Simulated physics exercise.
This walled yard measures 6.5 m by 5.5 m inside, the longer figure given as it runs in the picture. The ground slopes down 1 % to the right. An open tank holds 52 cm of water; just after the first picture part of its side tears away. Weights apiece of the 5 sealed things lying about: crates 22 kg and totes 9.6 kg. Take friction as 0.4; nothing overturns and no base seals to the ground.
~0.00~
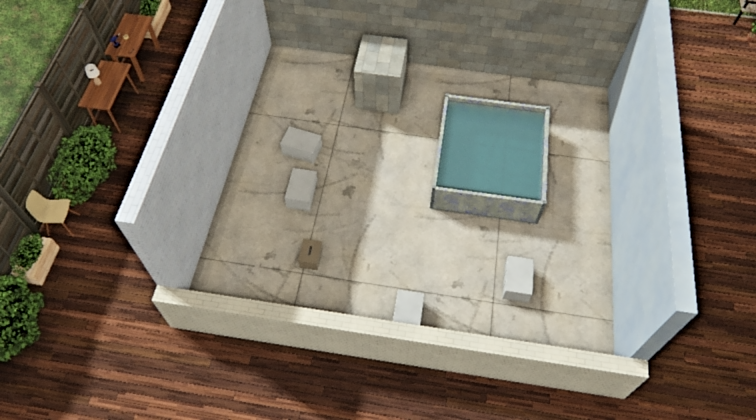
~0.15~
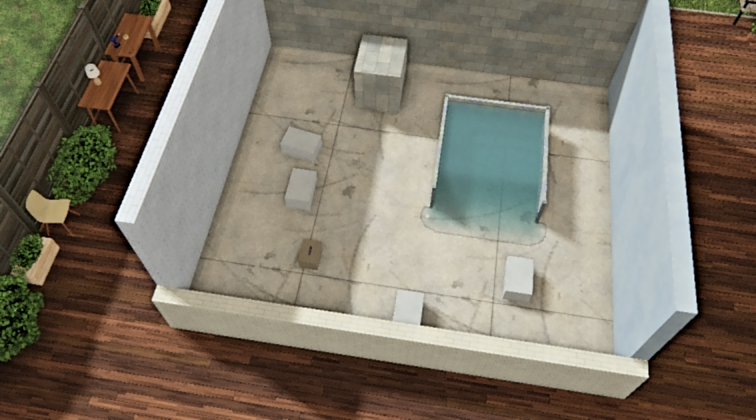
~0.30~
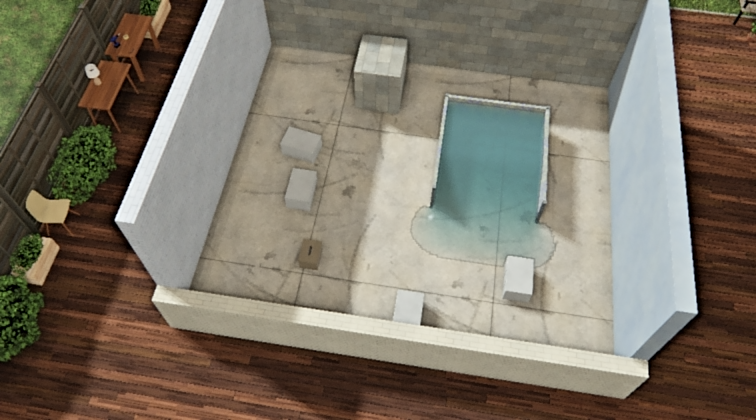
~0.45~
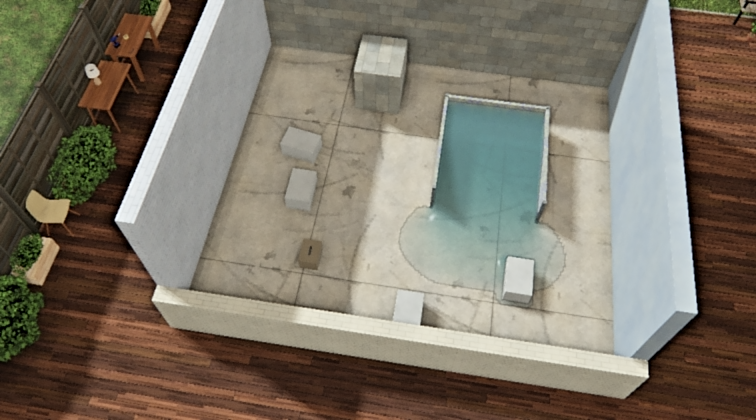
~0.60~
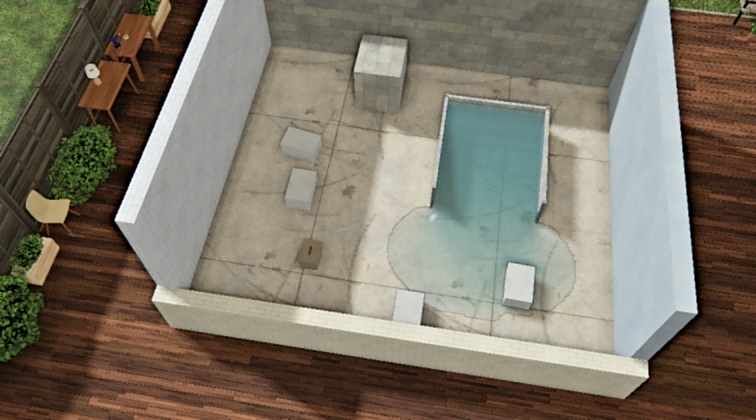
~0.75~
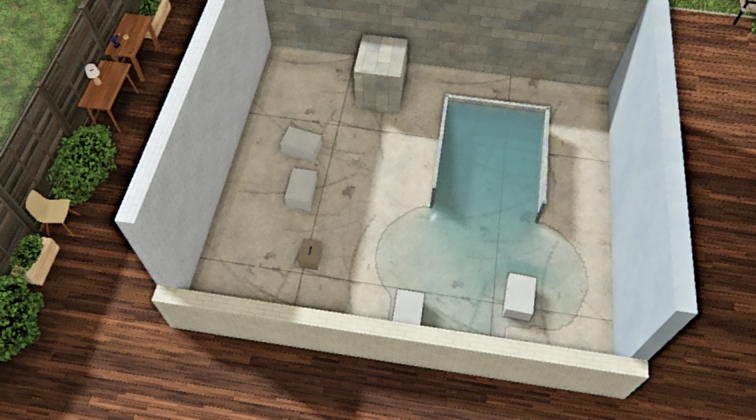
Water pours from a tank's open front side, spreads across the yard and nudges a white block.
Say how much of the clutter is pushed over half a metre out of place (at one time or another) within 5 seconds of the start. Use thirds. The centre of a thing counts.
Share: One to two thirds.
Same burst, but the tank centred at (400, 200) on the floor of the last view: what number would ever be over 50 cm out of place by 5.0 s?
Then 3.
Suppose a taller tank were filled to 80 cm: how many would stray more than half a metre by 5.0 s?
In that case 3 of them.
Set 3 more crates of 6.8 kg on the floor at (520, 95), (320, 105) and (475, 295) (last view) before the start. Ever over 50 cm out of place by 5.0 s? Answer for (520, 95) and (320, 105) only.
In turn: Under, short of it.
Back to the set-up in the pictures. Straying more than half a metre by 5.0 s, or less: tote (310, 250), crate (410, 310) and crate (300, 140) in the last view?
In that order: Past it, over, less.
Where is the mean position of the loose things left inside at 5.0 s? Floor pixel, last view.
At about (345, 170).
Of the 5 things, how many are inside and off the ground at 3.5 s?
At that moment 1.
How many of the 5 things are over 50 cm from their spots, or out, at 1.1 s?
I count 1.
After 1.1 s 1 of 5 are over 50 cm from their spots; 0 afloat.
After 2.2 s 2 of 5 are over 50 cm from their spots; 2 afloat.
After 3.5 s 2 of 5 are over 50 cm from their spots; 1 afloat.
After 5.0 s 3 of 5 are over 50 cm from their spots, and 3 have been at some point; 0 afloat.
